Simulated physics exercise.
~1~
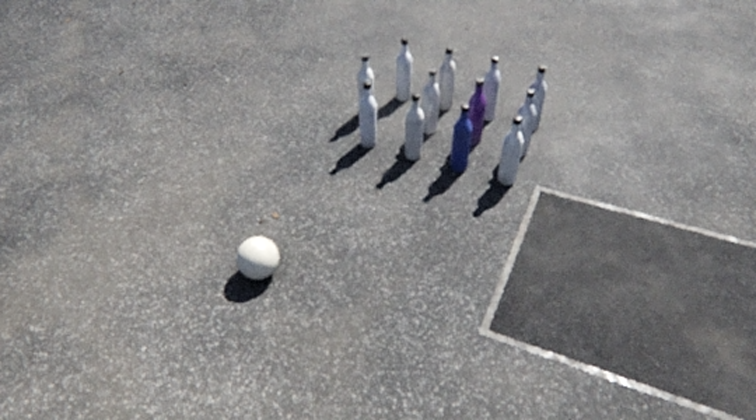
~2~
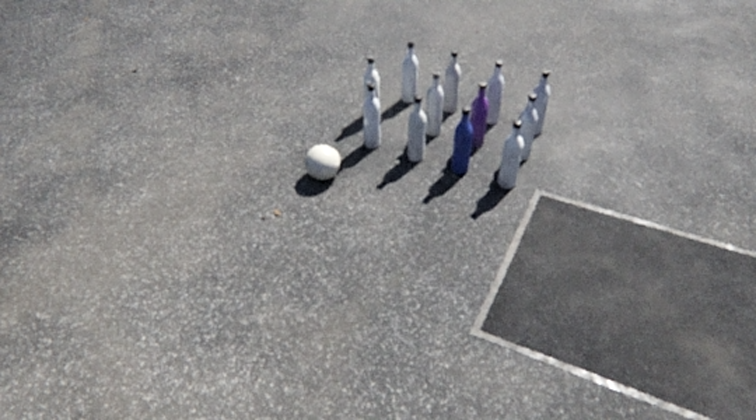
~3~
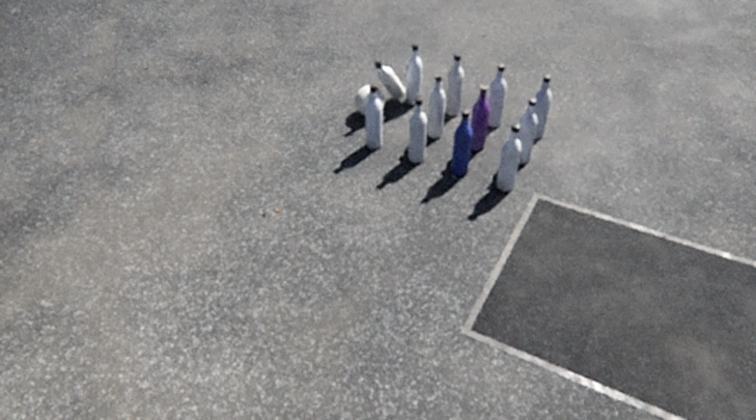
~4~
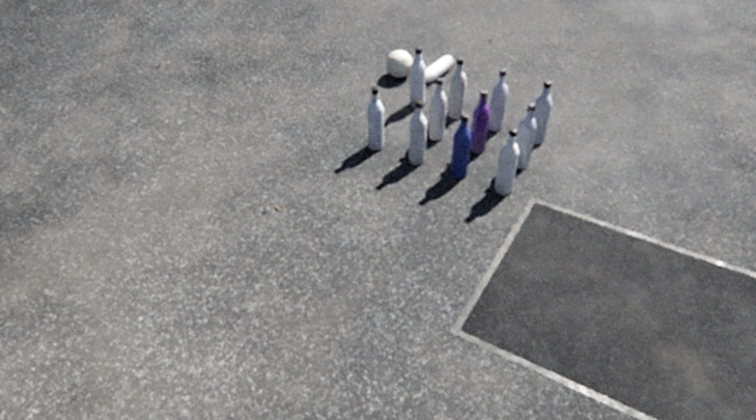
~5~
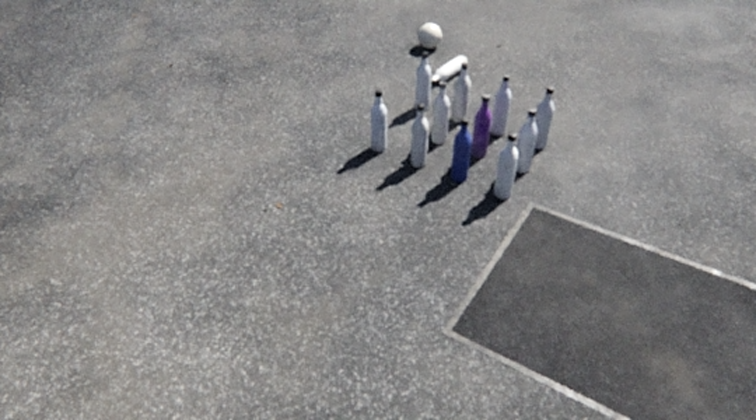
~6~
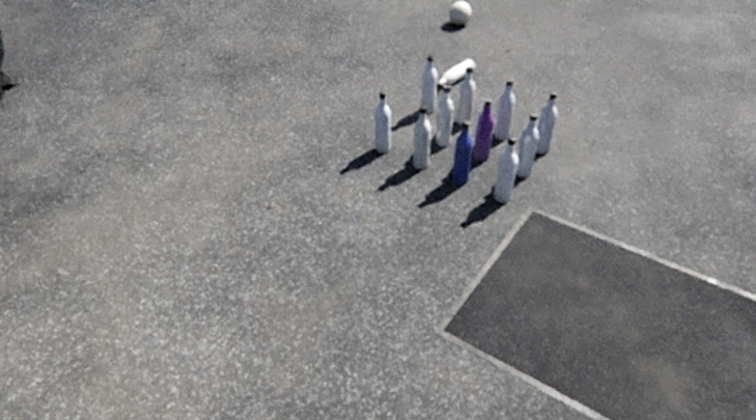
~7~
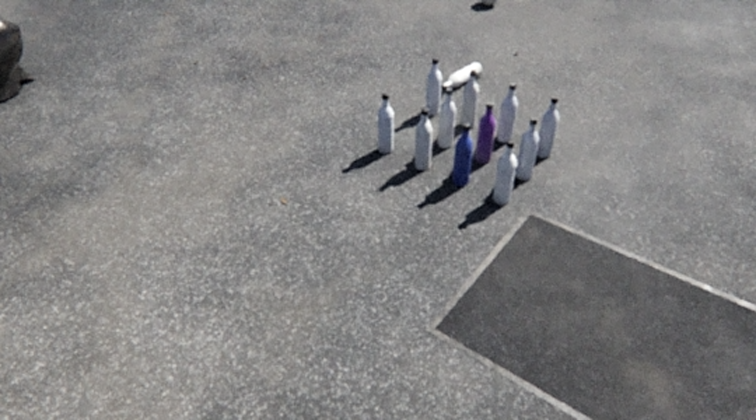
On a patch of grey asphalt beside a darker, pale-edged rectangle, a group of capped bottles stands in rows, most of them whitish, with one blue and one purple. A pale ball rolls up and to the right toward the left side of the group. It strikes a whitish bottle at the back left, which tips over to the right and comes to lie behind the others. The ball rolls on past the back of the group and leaves at the top edge. The blue and purple bottles and the remaining whitish ones stay upright, with just one bottle down.
